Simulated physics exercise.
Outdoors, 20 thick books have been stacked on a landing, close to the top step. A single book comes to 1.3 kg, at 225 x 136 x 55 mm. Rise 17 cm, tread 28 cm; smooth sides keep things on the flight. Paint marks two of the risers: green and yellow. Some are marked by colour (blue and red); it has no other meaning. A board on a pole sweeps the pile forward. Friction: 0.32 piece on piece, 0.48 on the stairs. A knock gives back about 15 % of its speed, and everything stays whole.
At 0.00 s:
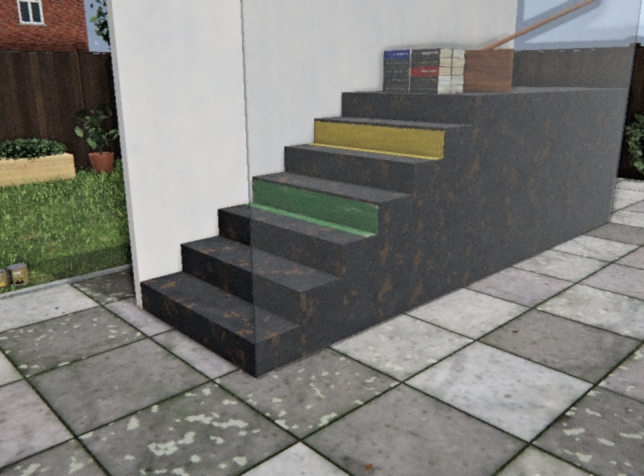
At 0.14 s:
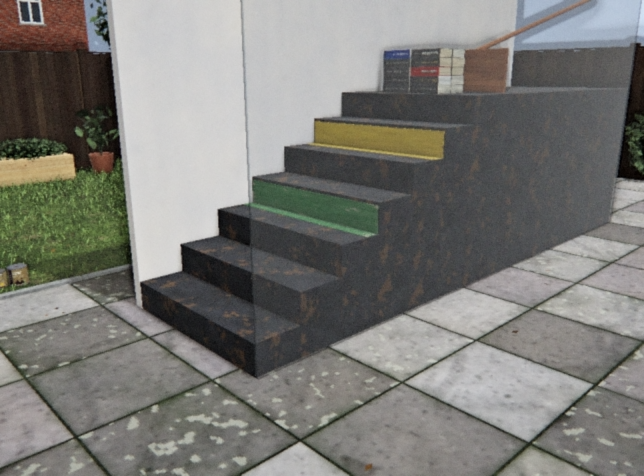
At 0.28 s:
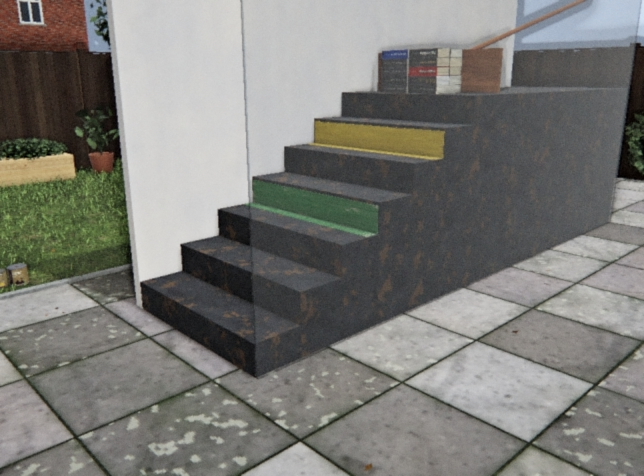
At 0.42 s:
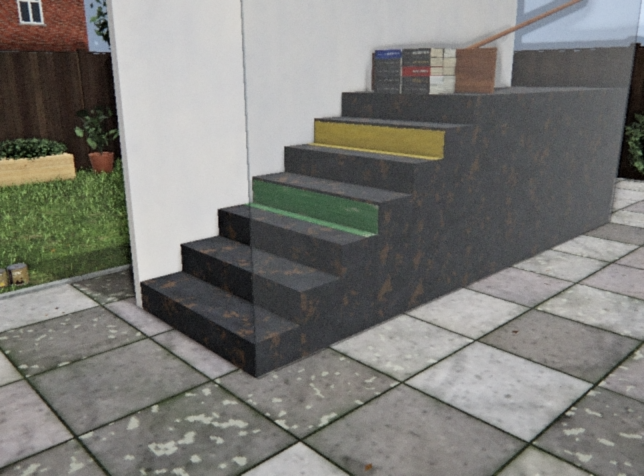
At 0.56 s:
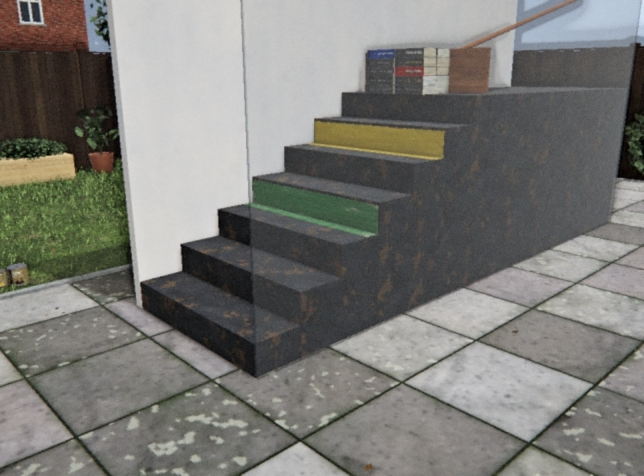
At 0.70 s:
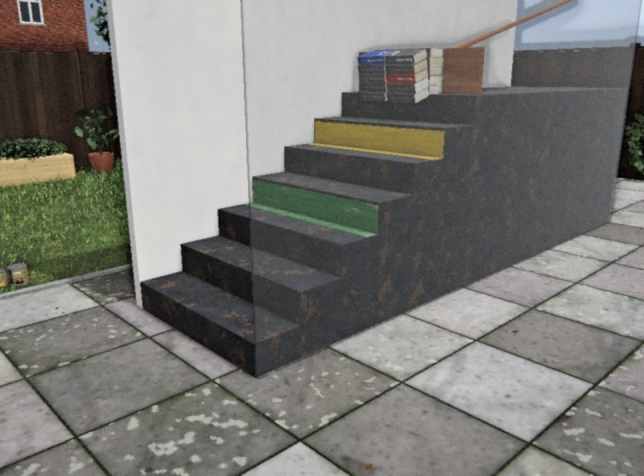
The video shows a board on a pole pushing a stack of thick books leftward along a landing toward the top step of a dark staircase with yellow and green risers, where the front books begin to tilt over the edge.
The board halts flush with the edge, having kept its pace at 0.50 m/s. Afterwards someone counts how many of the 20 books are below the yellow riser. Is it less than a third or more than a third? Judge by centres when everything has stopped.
Ending below the yellow riser: Upwards of a third.
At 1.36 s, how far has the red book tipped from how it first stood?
Some 170°.
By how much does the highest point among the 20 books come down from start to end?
Roughly 20 cm.
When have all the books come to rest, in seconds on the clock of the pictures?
Around 3.0 s.
By 0.90 s, 2 of the 20 books below the yellow riser; red book tilted 23°, 19 cm lower; blue book tilted 14°, 18 cm lower.
By 1.36 s, 11 of the 20 books below the yellow riser; red book upside down; blue book on its side.
When it is over (3.3 s), 12 of the 20 books below the yellow riser; red book upside down; blue book 90 cm lower. That is 60 per cent. In pixels of the last frame, middles, red book near (352, 150), blue book near (267, 212).
